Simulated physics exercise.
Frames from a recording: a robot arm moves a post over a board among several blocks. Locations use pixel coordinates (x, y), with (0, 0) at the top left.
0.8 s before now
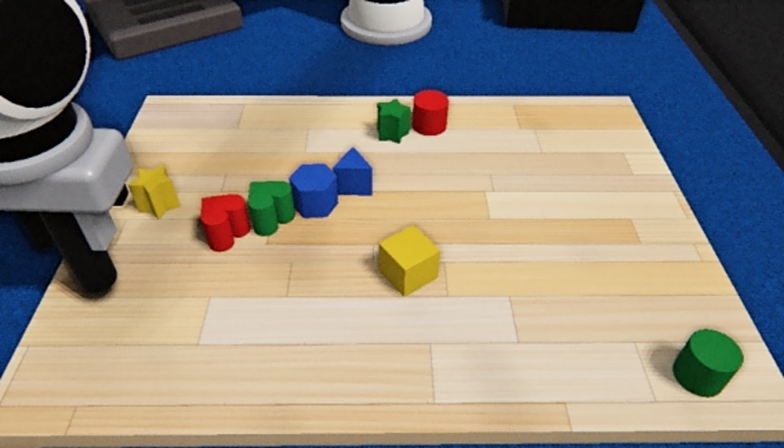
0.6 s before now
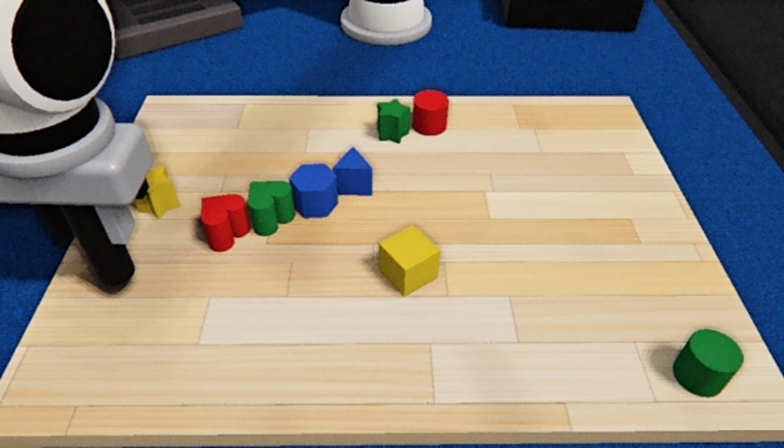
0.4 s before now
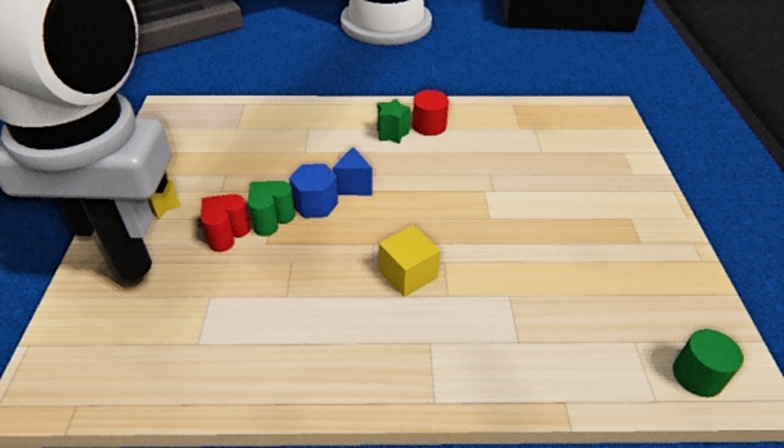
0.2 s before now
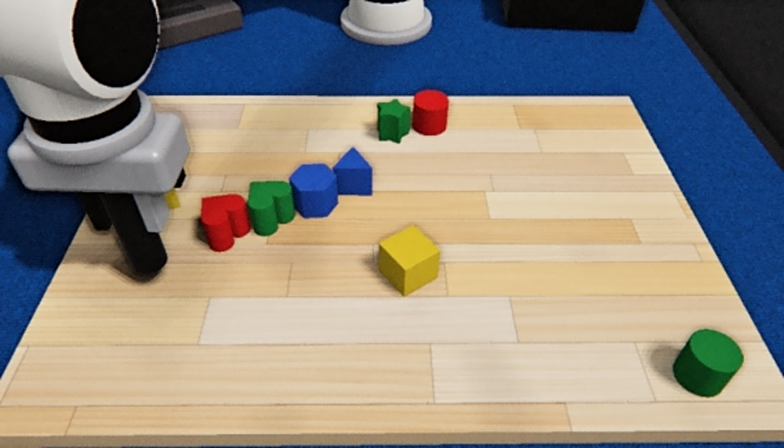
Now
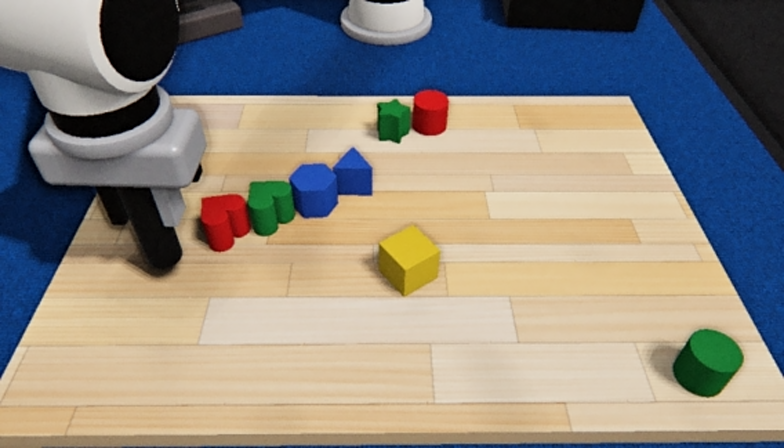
On a light wooden board over a blue surface, a robot arm at the left moves its dark post a short way right, passing in front of a yellow star, while the red heart and the other coloured blocks stay still.
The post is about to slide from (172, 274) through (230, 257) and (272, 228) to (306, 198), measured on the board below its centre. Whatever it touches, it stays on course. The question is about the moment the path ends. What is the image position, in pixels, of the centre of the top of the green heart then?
The point I'd pick in the picture is (287, 151).
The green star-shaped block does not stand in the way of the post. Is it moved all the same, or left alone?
The block stays on its spot.
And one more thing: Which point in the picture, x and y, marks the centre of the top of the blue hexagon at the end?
It will likely be found at (337, 162).
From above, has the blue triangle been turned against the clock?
Yes, I think so.
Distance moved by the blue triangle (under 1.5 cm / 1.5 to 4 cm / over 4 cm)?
Covers 1.5 to 4 cm.
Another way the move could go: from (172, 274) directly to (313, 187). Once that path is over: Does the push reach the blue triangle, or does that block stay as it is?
That block is shifted.
What follows on the original path. One third of the way, post at (226, 241); red heart at (227, 200), turned 25° anticlockwise.
Two thirds of the way, post at (270, 212); red heart at (232, 189), turned 60° anticlockwise; green heart at (279, 173), turned 25° anticlockwise; blue hexagon at (320, 170), turned 35° clockwise; blue triangle at (359, 159).
At the end, post at (304, 182); red heart at (232, 189), turned 60° anticlockwise; green heart at (287, 151), turned 80° anticlockwise; blue hexagon at (337, 162), turned 65° clockwise; blue triangle at (372, 158), turned 40° anticlockwise; green star-shaped block not moved.
